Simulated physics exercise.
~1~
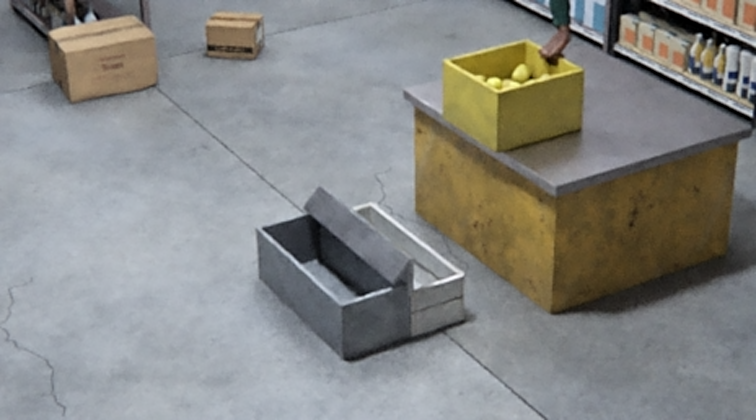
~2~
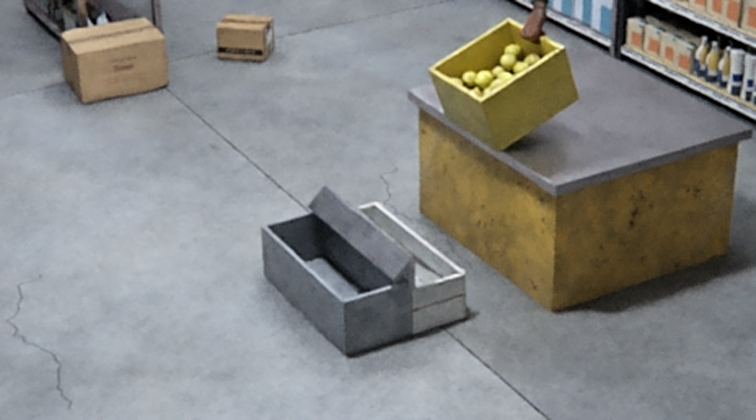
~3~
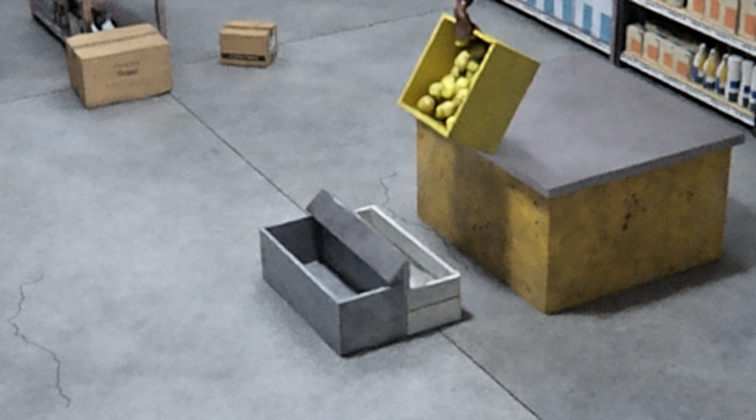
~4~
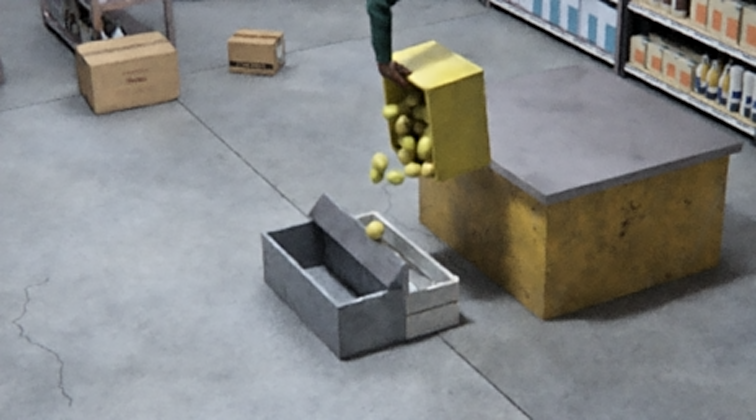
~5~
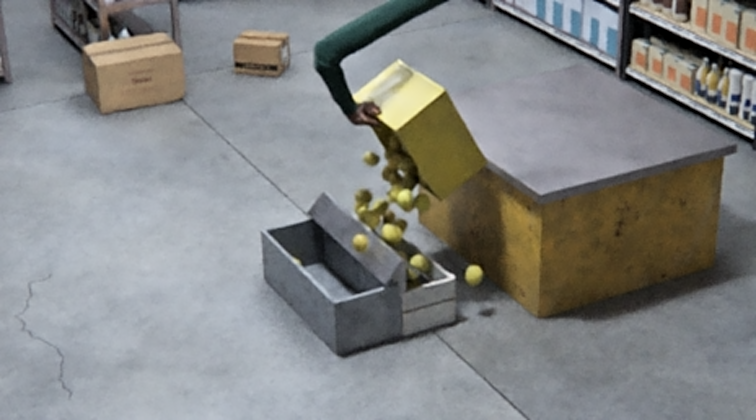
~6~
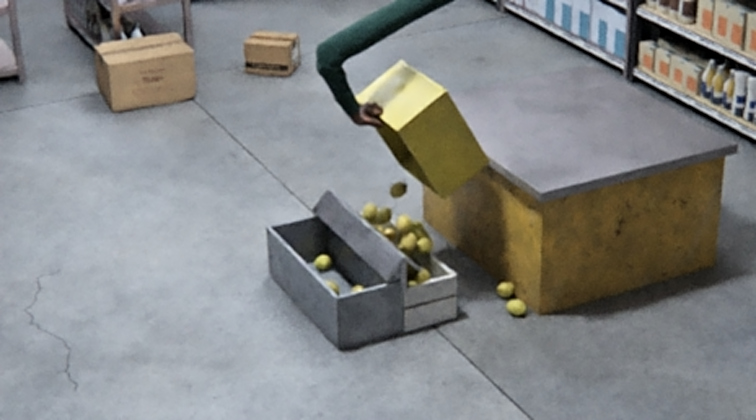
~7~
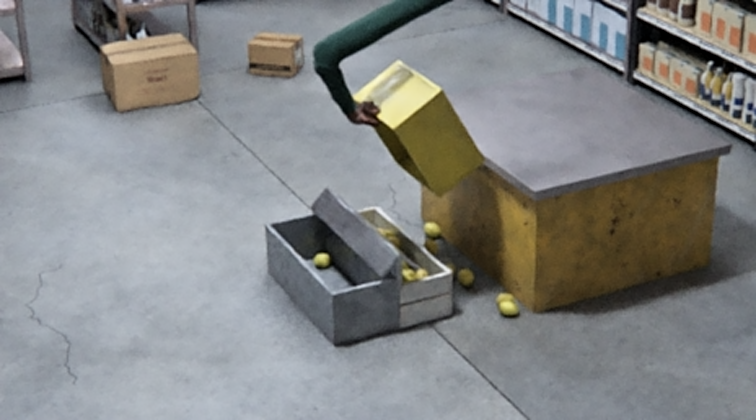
A green-sleeved arm tipped a yellow box of lemons over the edge of a bench, spilling them toward two open boxes below. Most tumbled into the white one, a few went into the grey one, and some ended up on the floor nearby.
